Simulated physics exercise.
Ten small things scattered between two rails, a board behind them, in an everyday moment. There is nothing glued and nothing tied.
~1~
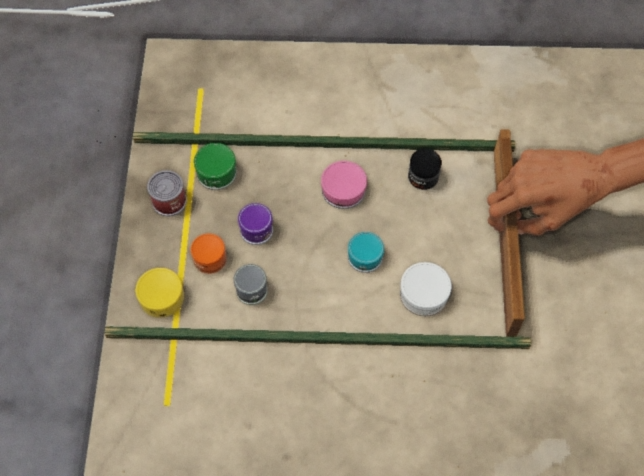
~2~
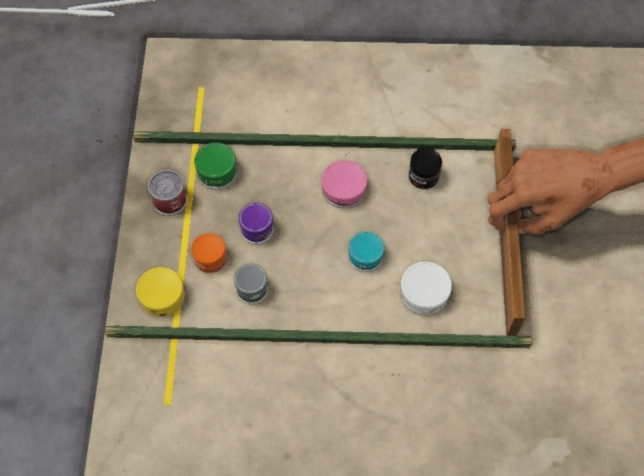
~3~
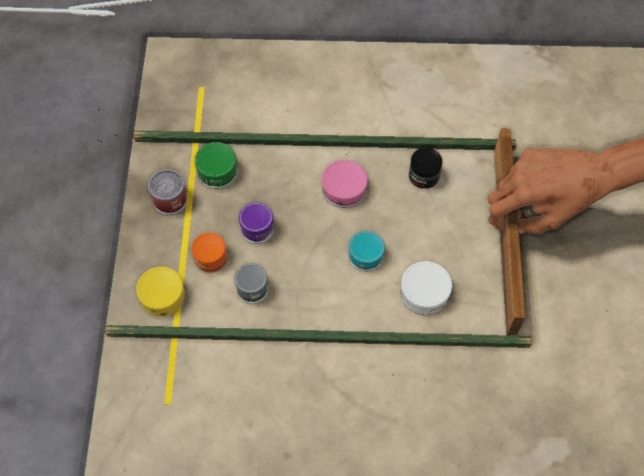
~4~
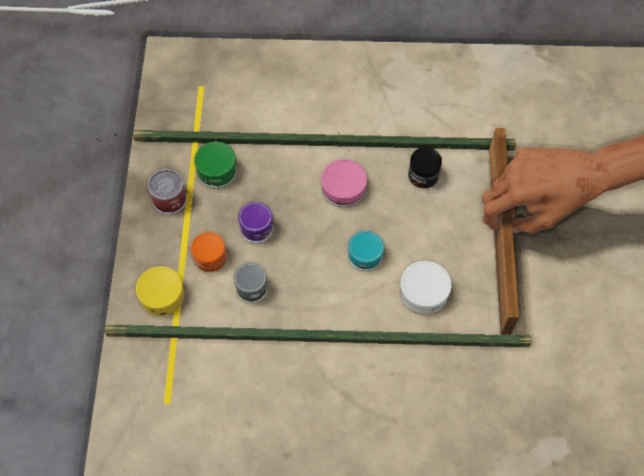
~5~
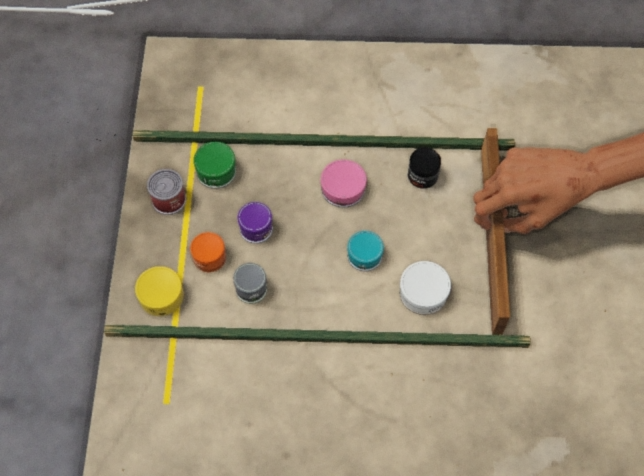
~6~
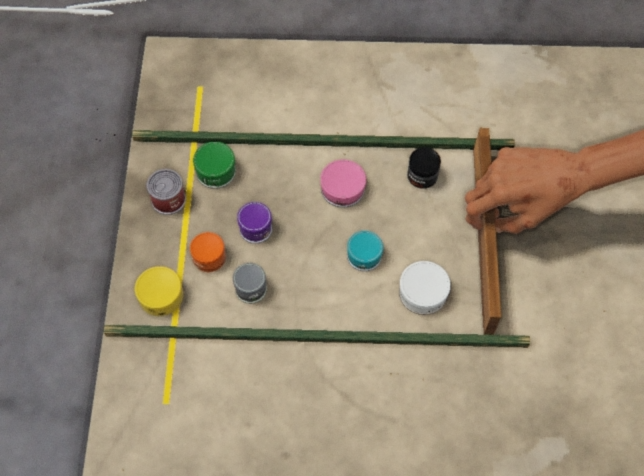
In this clip, ten small colourful containers sit between two green rails, some near a yellow strip, while a hand holding a wooden board at the right first stays still, then slides it slightly left; the containers remain in place.
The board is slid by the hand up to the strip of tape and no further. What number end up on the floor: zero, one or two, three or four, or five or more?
Looks like the tally of pieces that topple off is one or two there.
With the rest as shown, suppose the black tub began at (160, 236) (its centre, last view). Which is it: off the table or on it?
From that start, the object then is safe.
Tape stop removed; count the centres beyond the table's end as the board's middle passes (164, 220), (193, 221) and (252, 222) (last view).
First 5, next 1, last 0.
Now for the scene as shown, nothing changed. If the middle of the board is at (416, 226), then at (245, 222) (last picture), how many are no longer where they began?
2 at one spot and 9 at the other.
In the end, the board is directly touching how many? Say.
That makes 4.
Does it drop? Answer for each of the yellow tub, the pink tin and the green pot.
Yellow tub: Down; pink tin: Still up; green pot: Still up.
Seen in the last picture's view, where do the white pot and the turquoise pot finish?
The white pot comes to rest close to (153, 284), while the turquoise pot rests close to (164, 247).
Soon after, none off yet; red tin at rest near (167, 192); yellow tub at rest near (160, 292); green pot at rest near (215, 165).
In the end, the number that fall off is one or two; gone, yellow tub.
